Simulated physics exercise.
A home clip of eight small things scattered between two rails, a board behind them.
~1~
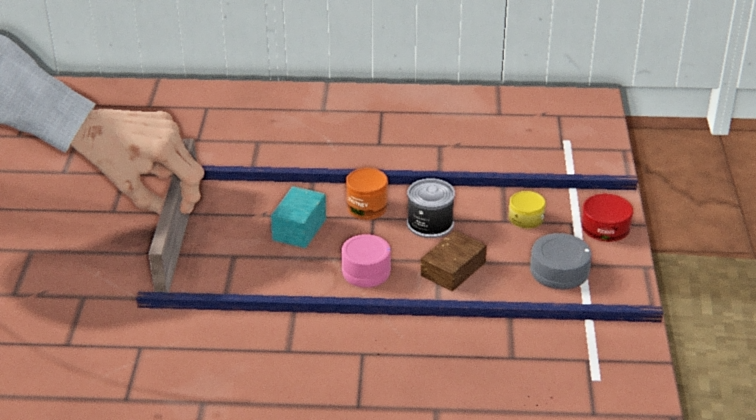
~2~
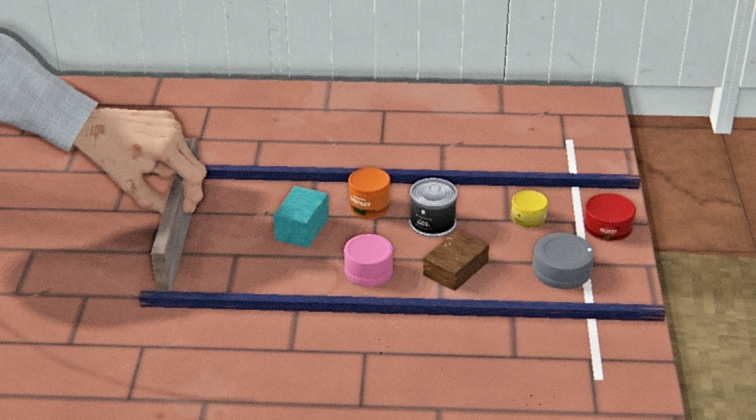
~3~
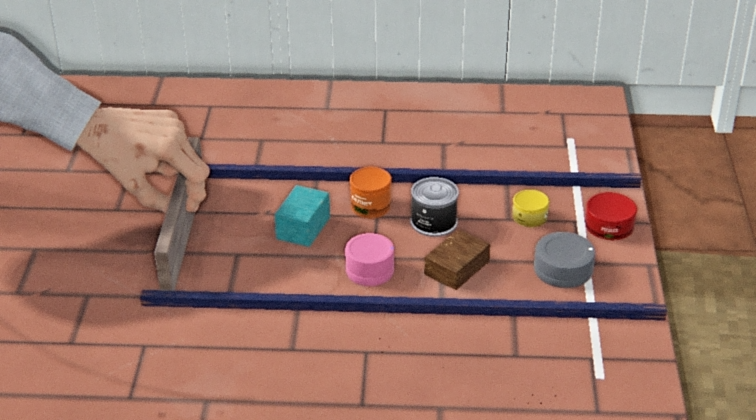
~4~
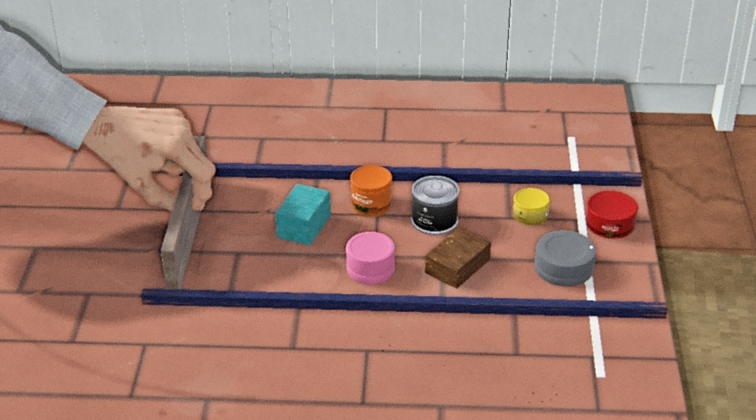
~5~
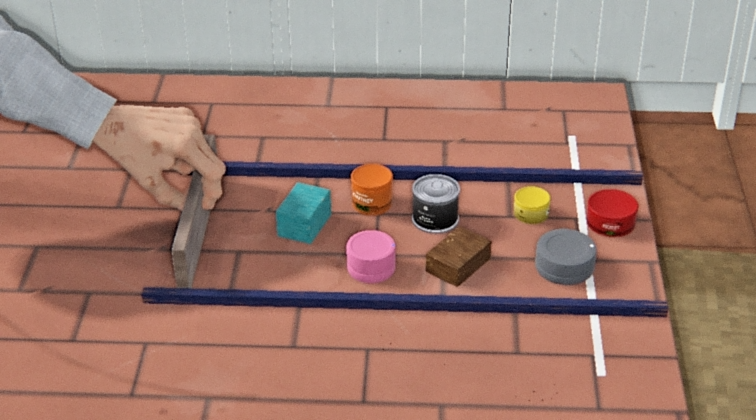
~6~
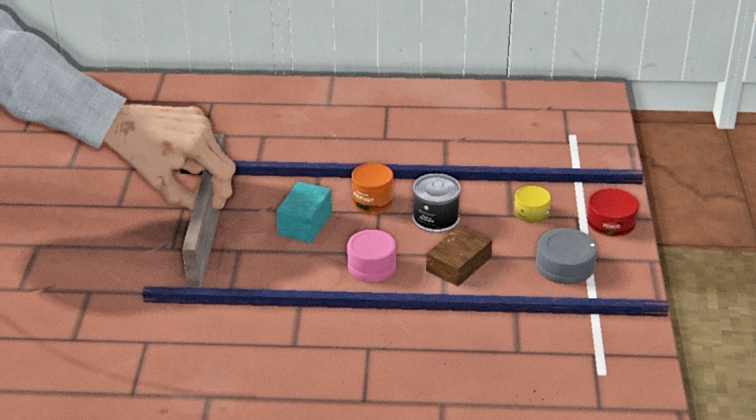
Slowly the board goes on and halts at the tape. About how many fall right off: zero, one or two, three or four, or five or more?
As it turns out, the number that fall off is one or two.
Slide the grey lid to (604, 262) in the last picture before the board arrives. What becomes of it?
It comes down.
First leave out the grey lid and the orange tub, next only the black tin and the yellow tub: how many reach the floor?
It would be 1 and 1.
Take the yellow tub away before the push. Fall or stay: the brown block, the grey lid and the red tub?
The brown block stays on, the grey lid is lost, the red tub is lost.
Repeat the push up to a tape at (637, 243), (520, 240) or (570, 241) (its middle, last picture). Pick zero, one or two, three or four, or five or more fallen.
In that order: At least five; not one; one to two.
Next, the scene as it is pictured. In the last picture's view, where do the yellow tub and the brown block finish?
About (636, 188), and the other about (647, 252).
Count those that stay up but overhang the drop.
It comes to 3.
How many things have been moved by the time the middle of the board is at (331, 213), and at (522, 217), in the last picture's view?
The counts are 2 and 8.
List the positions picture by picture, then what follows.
The first picture shows red tub (607, 218); grey lid (561, 261); yellow tub (527, 210); board (176, 215); tape (580, 247).
The second picture shows grey lid (563, 261); turquoise block (302, 217).
The third picture shows yellow tub (531, 209); pink lid (370, 260).
The fourth picture shows red tub (611, 214); black tin (435, 205).
The fifth picture shows grey lid (566, 257); orange tub (372, 190).
The sixth picture shows red tub (613, 212); grey lid (566, 256); yellow tub (532, 205); board (207, 210); tape (586, 241).
Soon after, none off yet; red tub at rest near (613, 212); grey lid at rest near (566, 256); yellow tub at rest near (532, 205).
Then, none off yet; red tub moved about its own width near (644, 212); grey lid moved about its own width near (640, 245); yellow tub moved well along near (612, 195).
At rest, the number that fall off is one or two; fallen, grey lid and red tub.
